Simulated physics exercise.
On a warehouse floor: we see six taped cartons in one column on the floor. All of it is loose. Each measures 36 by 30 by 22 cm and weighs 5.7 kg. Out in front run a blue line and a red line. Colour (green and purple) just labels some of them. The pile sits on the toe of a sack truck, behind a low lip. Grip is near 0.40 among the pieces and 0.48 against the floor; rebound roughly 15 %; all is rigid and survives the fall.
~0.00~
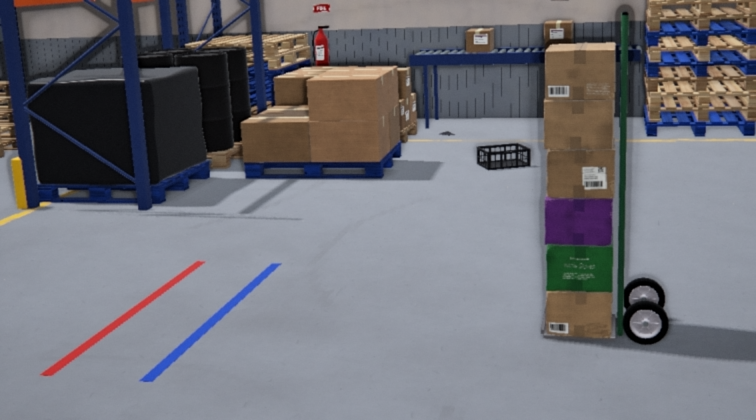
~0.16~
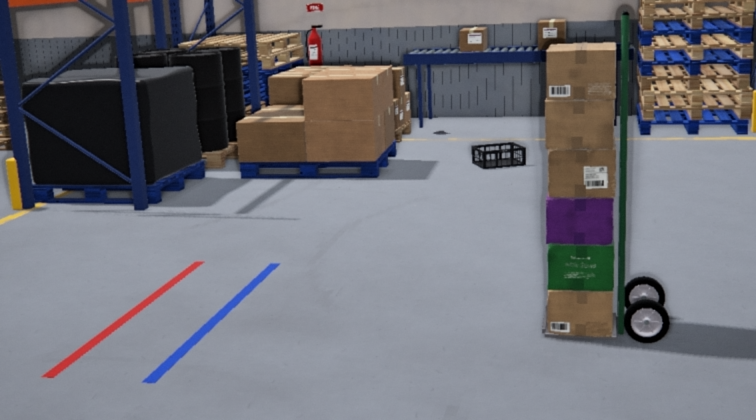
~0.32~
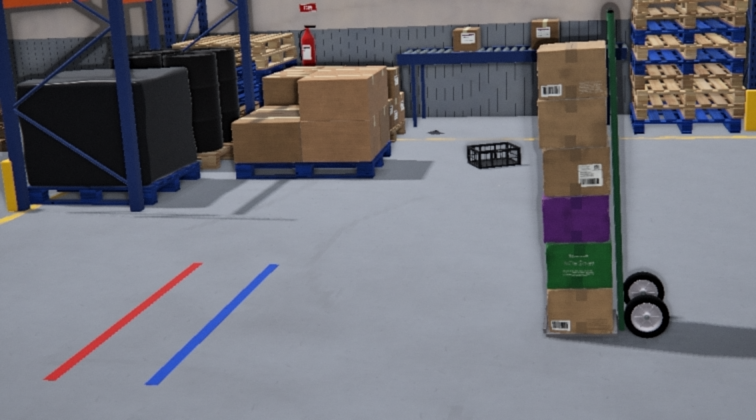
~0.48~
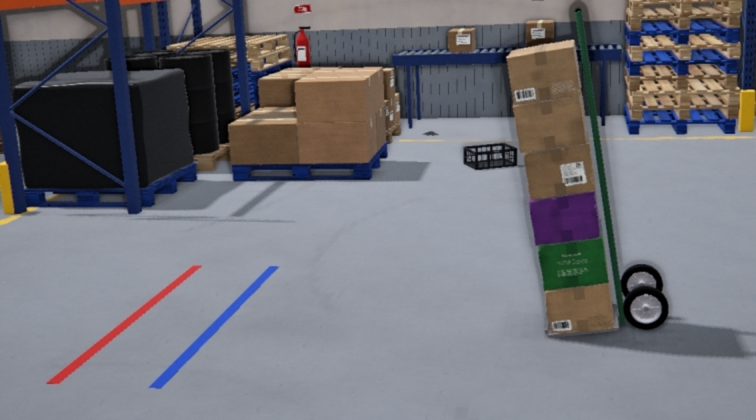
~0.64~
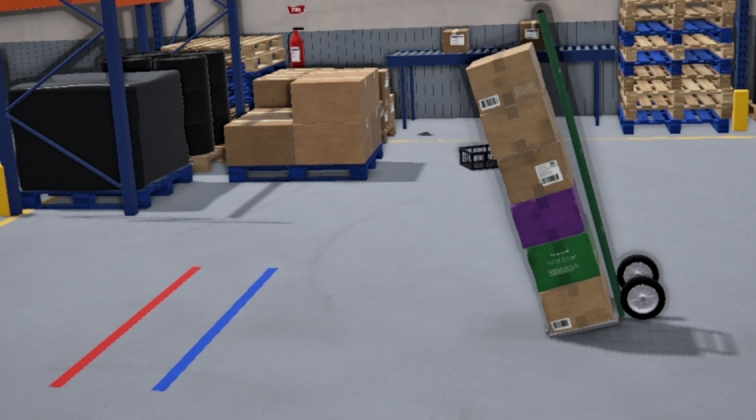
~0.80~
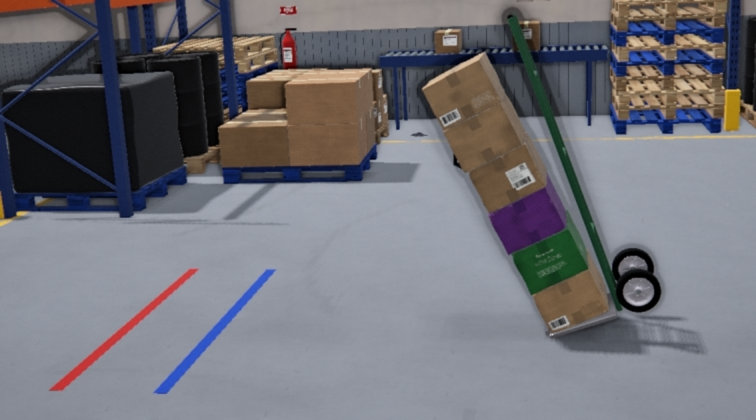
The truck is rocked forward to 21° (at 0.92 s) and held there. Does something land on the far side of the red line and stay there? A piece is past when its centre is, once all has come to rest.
Here not one ends past the red line.
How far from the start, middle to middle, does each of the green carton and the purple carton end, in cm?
About: Green 60, purple 90.
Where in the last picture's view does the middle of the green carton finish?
At about (472, 297).
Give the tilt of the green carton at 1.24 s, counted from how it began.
Some 80°.
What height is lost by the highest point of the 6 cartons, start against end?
About 100 cm.
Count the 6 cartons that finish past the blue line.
It comes to 0.
By 0.90 s, none of the 6 cartons past the red line, 6 disturbed; purple carton tilted 34°; green carton tilted 34°.
By 1.06 s, none of the 6 cartons past the red line, 6 disturbed; green carton tilted 50°; purple carton tilted 50°, 9 cm lower.
By 1.24 s, none of the 6 cartons past the red line, 6 disturbed; green carton on its side; purple carton on its side.
By 1.52 s, none of the 6 cartons past the red line, 6 disturbed; purple carton on its side; green carton on its side.
When it is over (2.5 s), none of the 6 cartons past the red line, 6 disturbed; green carton on its side; purple carton on its side. The farthest middle lies 56 cm short of that line. In pixels of the last frame, middles, green carton near (472, 297), purple carton near (427, 298).
